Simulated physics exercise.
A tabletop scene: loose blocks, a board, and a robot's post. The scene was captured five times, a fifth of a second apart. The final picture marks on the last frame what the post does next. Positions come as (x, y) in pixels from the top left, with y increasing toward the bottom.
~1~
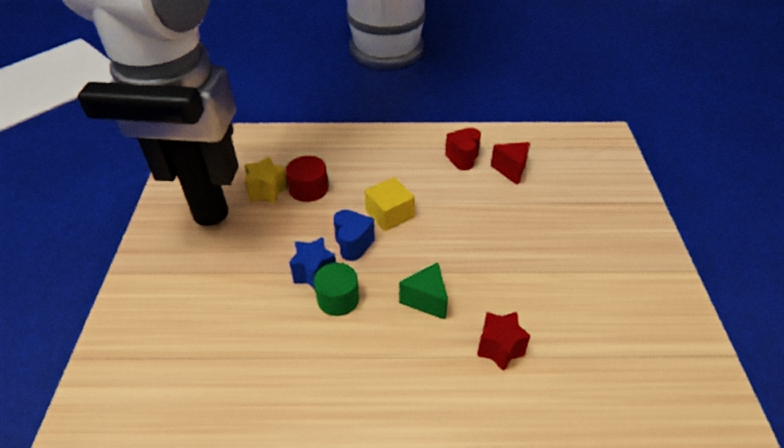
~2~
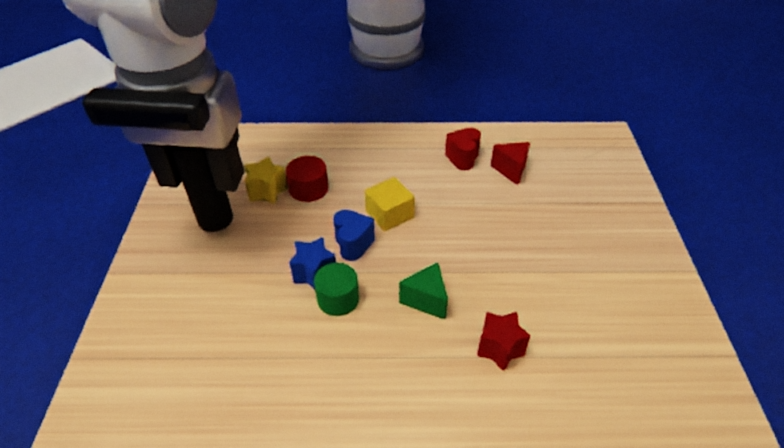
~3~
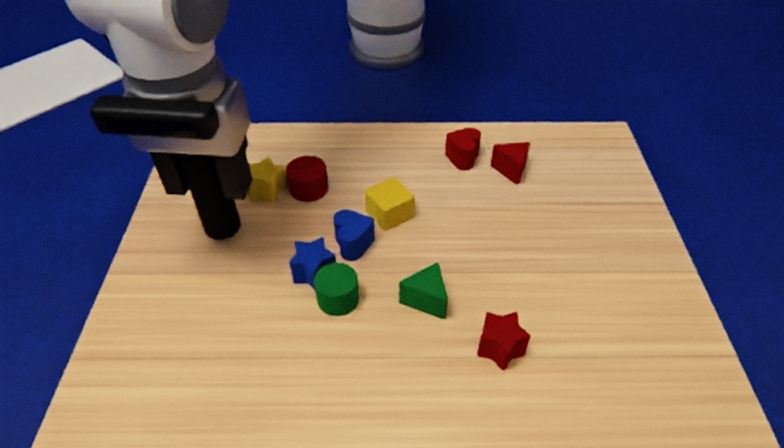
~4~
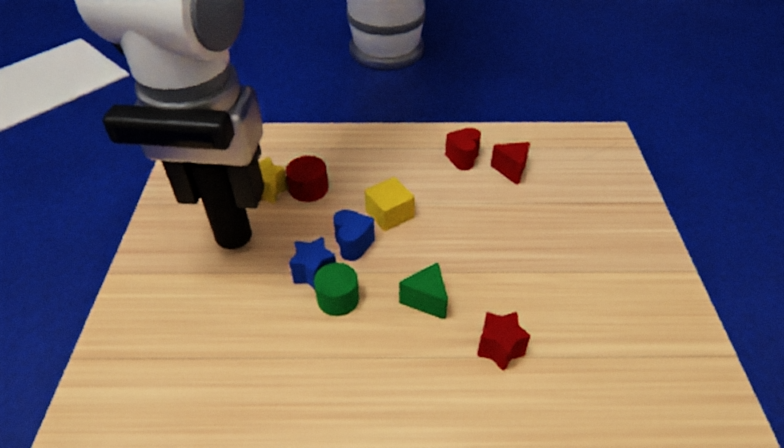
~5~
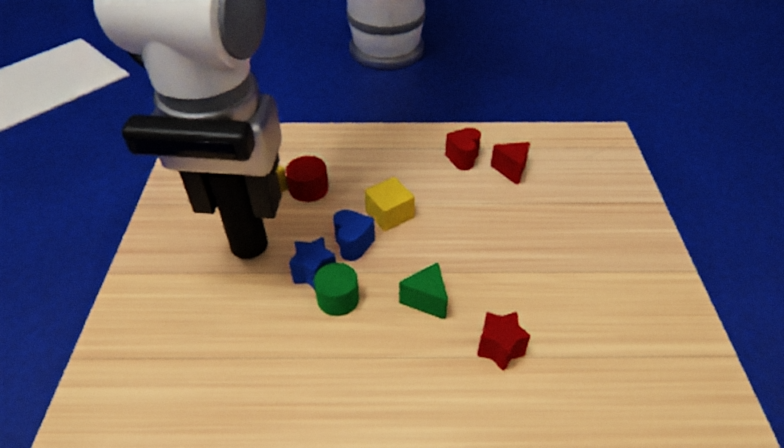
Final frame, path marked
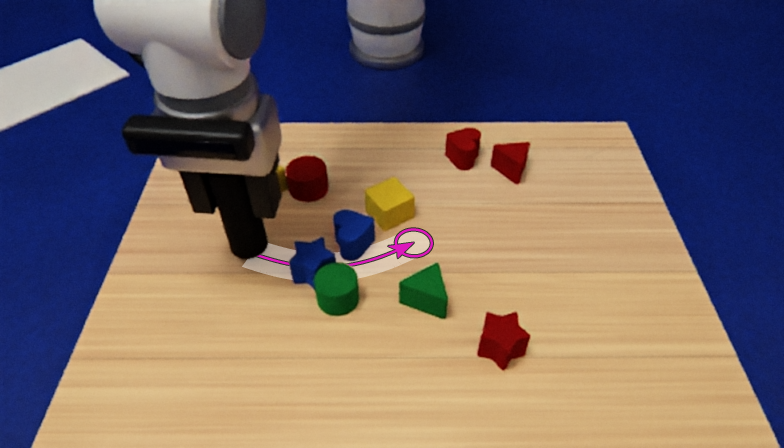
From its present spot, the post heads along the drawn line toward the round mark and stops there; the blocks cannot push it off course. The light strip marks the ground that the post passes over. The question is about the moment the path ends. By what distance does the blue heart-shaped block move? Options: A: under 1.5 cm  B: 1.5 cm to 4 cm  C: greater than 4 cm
My answer is option B.
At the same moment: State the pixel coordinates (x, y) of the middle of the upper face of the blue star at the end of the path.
Around (384, 265).
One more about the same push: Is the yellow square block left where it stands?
The answer is no.
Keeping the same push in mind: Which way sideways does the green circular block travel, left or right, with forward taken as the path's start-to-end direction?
The right.
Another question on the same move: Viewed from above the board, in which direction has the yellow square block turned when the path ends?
Counterclockwise from above.
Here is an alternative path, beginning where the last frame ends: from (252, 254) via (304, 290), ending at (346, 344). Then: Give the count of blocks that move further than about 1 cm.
Total: Two.
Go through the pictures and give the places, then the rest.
The first frame shows post's lower end (211, 214); blue star (311, 253); green circular block (336, 279); blue heart-shaped block (352, 224); yellow square block (390, 193).
The second frame shows post (216, 220); blocks still.
The third frame shows post (223, 227); blocks still.
The fourth frame shows post (234, 236); blocks still.
The fifth frame shows post (249, 245); blue star (311, 253); green circular block (336, 279); blue heart-shaped block (352, 224); yellow square block (390, 193).
Drawn move, from (252, 254) over (305, 266) and (363, 262) to (414, 243).
On the path given first. One third of the way, post (304, 258); blue star (334, 257), turned 20° clockwise; green circular block (349, 285).
Two thirds of the way, post (362, 254); blue star (378, 266), turned 55° clockwise; green circular block (372, 298); blue heart-shaped block (367, 217), turned 60° anticlockwise.
At the end, post (414, 234); blue star (384, 265), turned 70° clockwise; green circular block (372, 298); blue heart-shaped block (379, 210), turned 110° anticlockwise; yellow square block (396, 186), turned 25° anticlockwise.
